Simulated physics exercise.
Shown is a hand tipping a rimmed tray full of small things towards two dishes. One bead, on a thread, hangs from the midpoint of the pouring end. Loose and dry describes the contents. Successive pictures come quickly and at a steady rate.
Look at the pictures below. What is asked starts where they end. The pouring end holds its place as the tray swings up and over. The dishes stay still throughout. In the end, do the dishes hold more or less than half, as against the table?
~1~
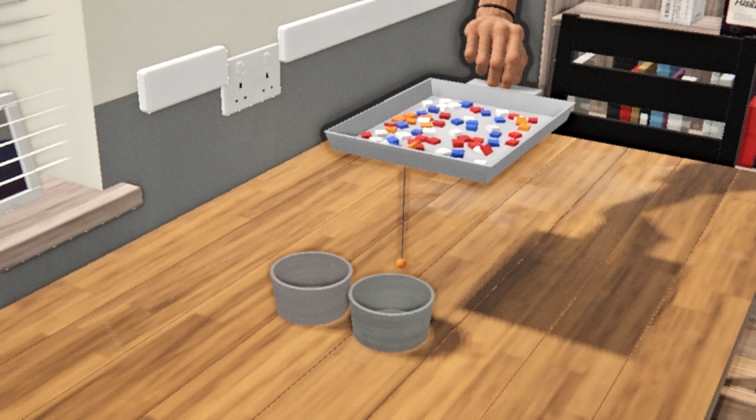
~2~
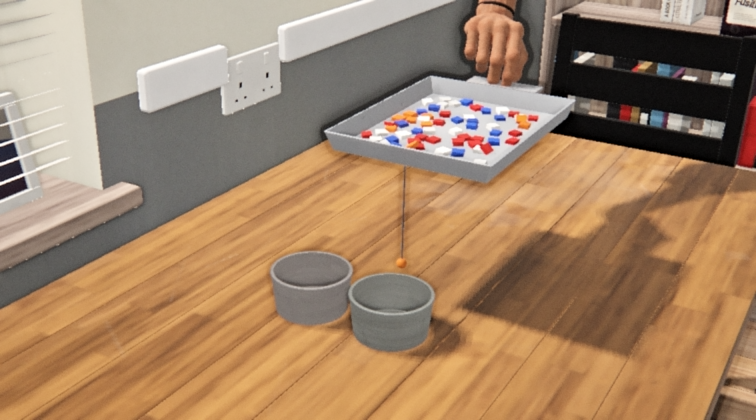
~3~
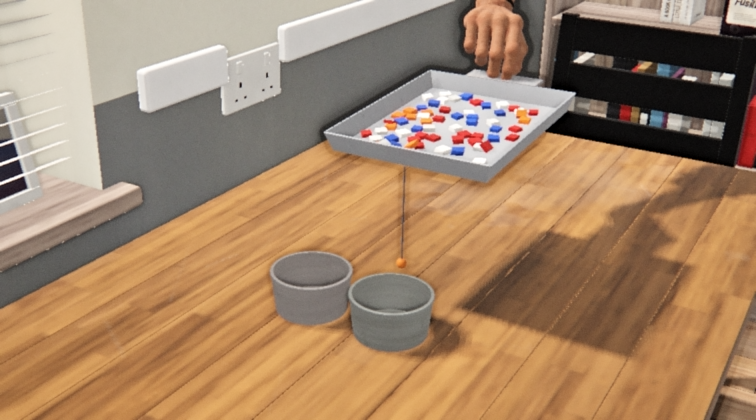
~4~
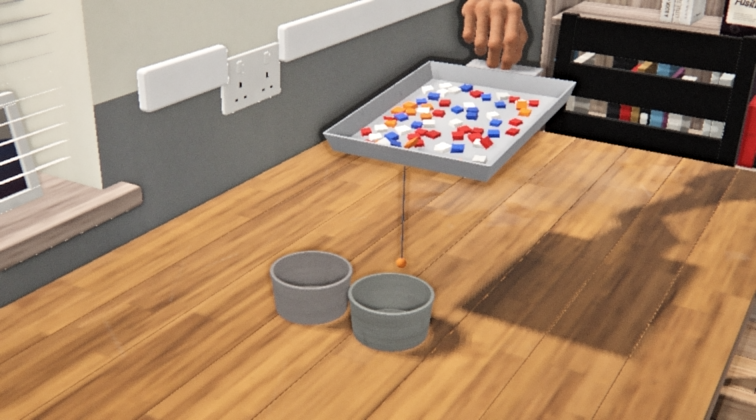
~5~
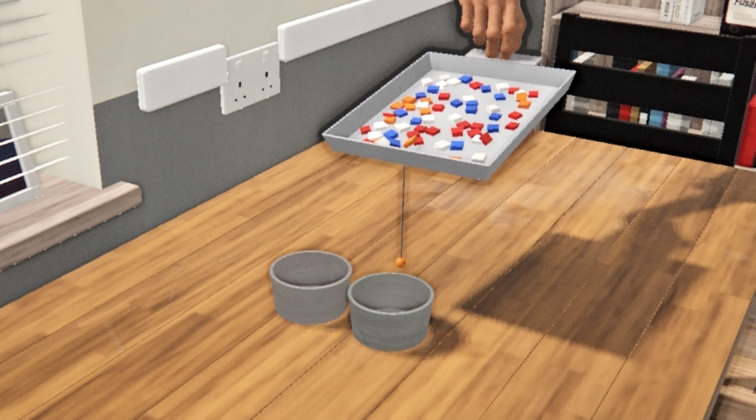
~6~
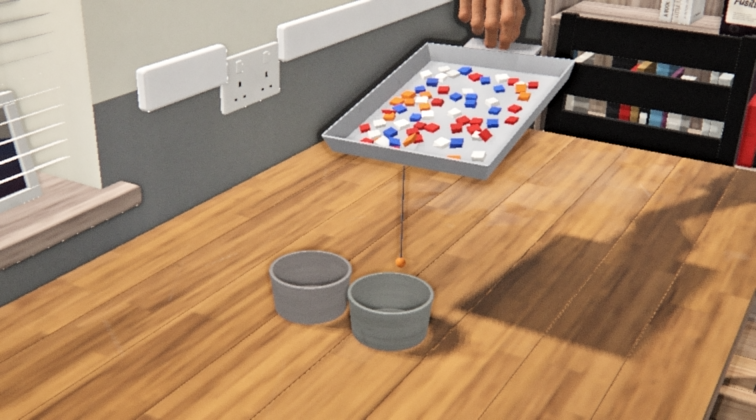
They hold more than half.
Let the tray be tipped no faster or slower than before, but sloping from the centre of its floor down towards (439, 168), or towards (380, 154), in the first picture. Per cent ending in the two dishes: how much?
Around 30 per cent first, around 80 per cent next.
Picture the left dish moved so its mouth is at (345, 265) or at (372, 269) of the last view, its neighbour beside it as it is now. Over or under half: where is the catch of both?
Earlier try a minority share, later try a minority share.
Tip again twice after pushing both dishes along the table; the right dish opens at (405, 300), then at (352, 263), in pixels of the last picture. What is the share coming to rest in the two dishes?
90 %, then 20 %.
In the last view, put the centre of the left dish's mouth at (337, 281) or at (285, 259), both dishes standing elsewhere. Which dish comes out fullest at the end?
Try 1: The dish to the left; try 2: The dish to the right.
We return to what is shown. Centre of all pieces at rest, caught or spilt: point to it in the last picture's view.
Once it all stops, the middle lies near (322, 308).
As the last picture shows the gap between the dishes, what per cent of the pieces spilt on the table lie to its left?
Estimate: About 60 in every hundred.
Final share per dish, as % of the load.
Left dish keeps 60 %, right dish keeps 30 %.
Just after the last frame, tray tipped steeply; every one on the tray.
A moment on, tray tipped right over; roughly two thirds on the tray; just a few in the right dish; about a tenth in the left dish; roughly a quarter in the air.
Further on, tray tipped past a quarter turn; roughly a quarter in the right dish; roughly half in the left dish; roughly a quarter outside both.
When it is over, tray tipped past a quarter turn; roughly a quarter in the right dish; roughly half in the left dish; roughly a quarter outside both.
